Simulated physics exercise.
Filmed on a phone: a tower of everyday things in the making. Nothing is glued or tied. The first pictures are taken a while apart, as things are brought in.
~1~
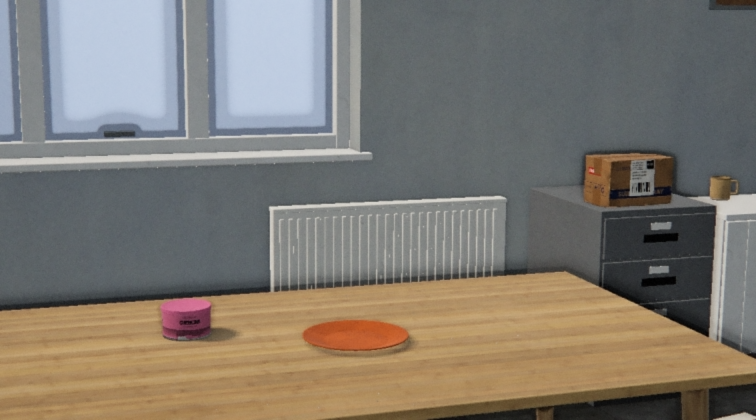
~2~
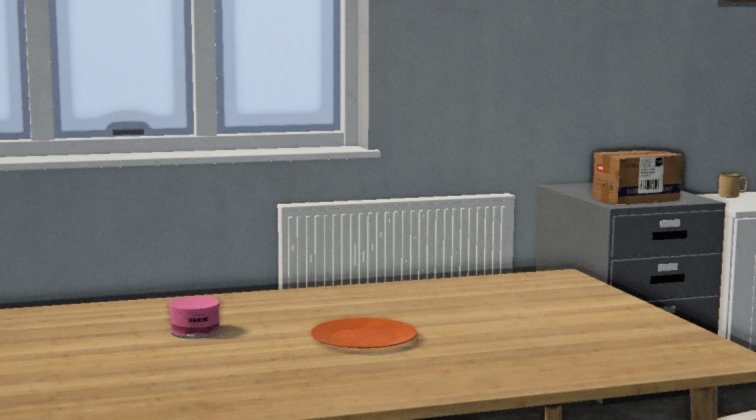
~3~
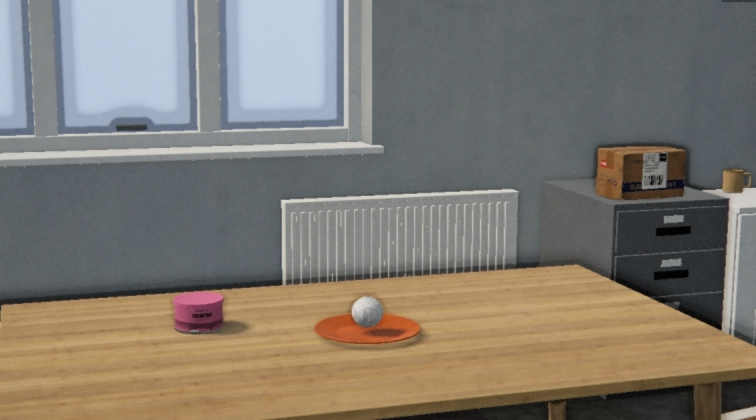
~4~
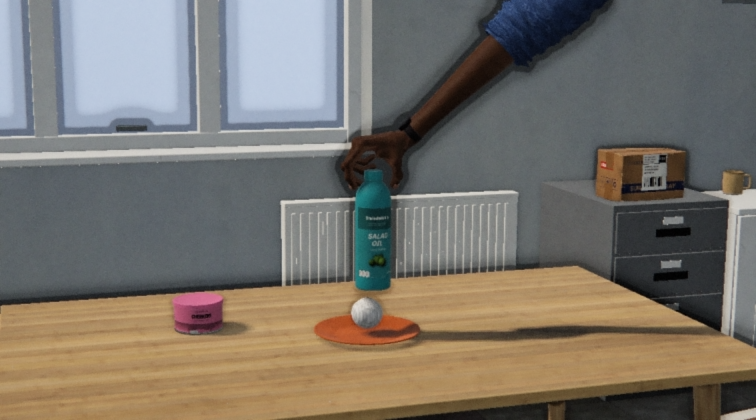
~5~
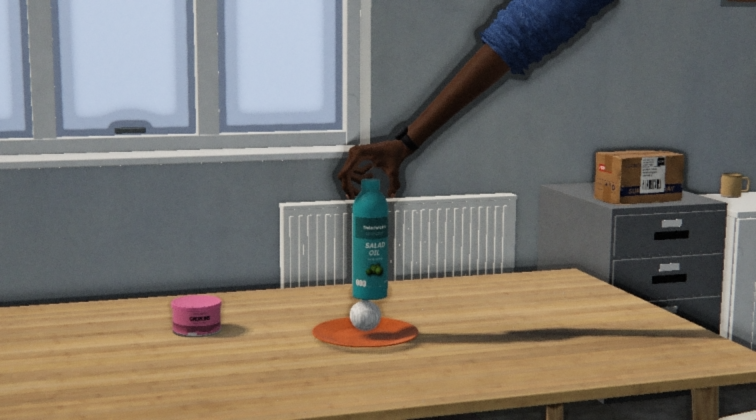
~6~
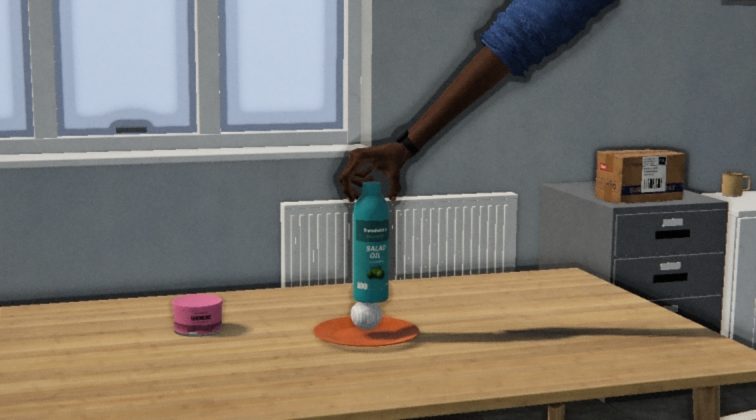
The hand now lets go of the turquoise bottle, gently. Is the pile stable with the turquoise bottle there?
The pile gives way.
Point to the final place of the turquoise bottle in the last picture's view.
Near (454, 309).
Then, 0.40 s on from there, turquoise bottle turned 30° from how it was put near (391, 246).
Then, 0.60 s on from there, turquoise bottle now fallen.
Then, 0.70 s on from there, things are still on the move.
Then, 1.80 s on from there, nothing new.
In the end, fallen, turquoise bottle; the other 3 unmoved. At the end, from the last picture's camera, turquoise bottle near (453, 309). The pile loses its balance.
